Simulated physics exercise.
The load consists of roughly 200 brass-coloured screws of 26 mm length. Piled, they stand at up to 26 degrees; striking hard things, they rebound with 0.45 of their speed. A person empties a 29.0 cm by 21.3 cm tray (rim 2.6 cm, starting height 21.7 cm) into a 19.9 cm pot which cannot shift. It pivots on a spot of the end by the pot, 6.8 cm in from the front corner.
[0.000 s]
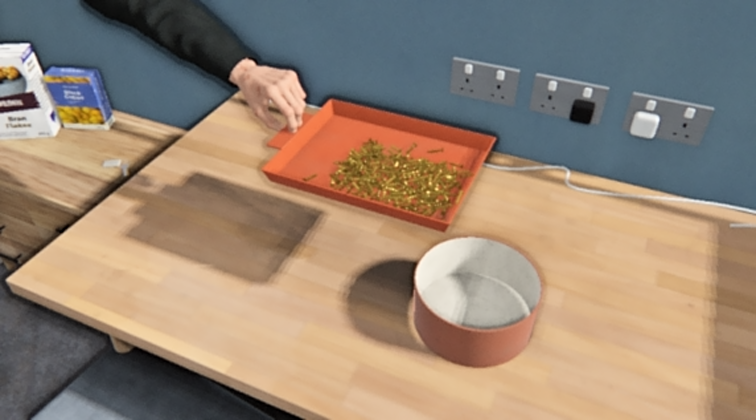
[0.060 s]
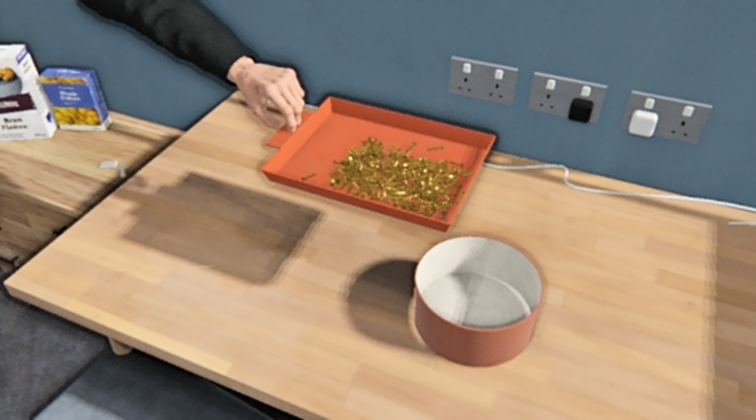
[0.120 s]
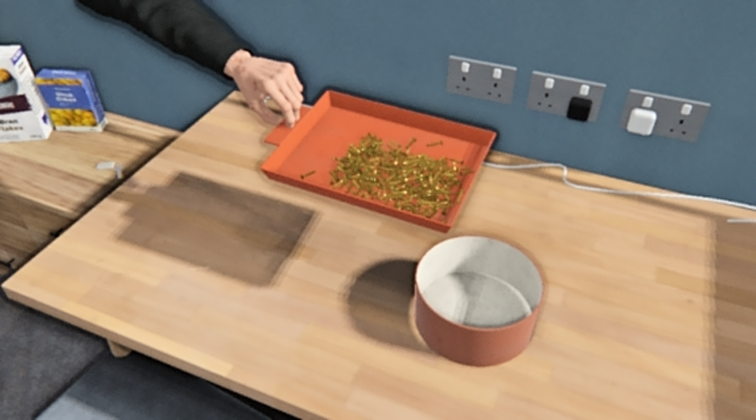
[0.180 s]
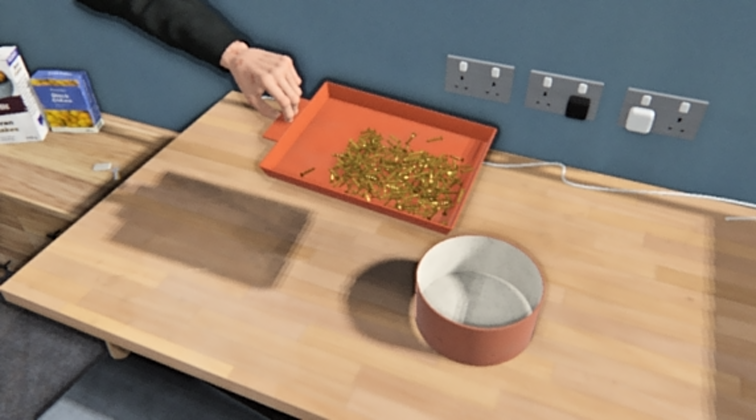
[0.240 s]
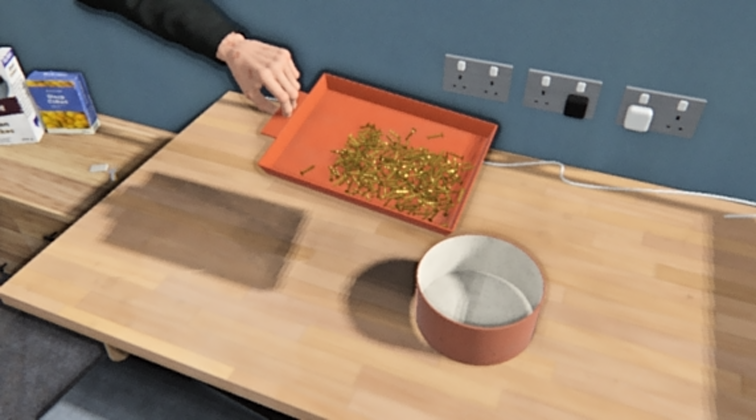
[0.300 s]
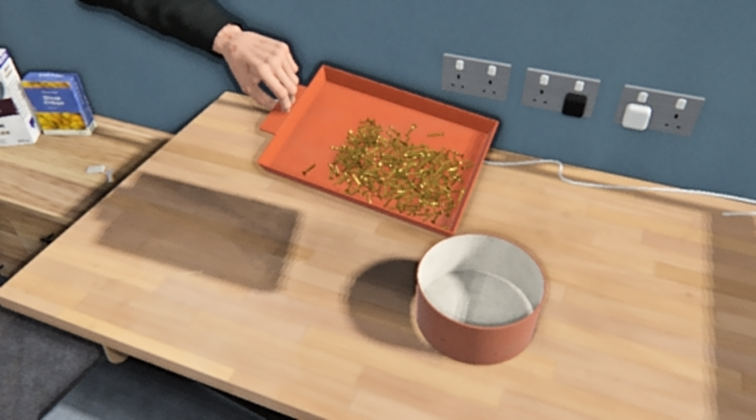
An orange tray holding a scattered heap of small brass-coloured screws tilted slightly as a hand gripping its left end raised the back edge, while the screws barely shifted and the round pot stayed still.
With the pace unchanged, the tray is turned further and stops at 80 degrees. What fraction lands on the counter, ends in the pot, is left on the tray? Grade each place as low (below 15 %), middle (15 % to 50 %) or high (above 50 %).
Counter - middle; pot - high; left on the tray - low.
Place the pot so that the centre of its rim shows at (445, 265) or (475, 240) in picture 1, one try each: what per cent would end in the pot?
90 and 0 %.
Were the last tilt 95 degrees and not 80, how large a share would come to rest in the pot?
The pot would get around 75 per cent.
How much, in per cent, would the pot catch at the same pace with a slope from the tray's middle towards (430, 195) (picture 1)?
My guess is roughly 90 percent.
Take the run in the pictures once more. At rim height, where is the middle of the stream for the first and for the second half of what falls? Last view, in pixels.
I'd mark about (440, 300) for the first half and about (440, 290) for the second.
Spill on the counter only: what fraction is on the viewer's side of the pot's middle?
I'd put it at around 100 per cent.
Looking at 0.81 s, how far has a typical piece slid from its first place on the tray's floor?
It has moved some 4 cm from its start.
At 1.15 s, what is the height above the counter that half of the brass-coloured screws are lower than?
About 22 cm.
After 0.81 s, tilt 45 degrees; the tray holds 100 %, the pot 0 %.
After 1.15 s, tilt 66 degrees; the tray holds 100 %, the pot 0 %.
Then, at 1.59 s, tilt 80 degrees; the tray holds 15 %, the pot 55 %.
At rest (2.5 s), counter 25 %, pot 75 %, tray 5 %.
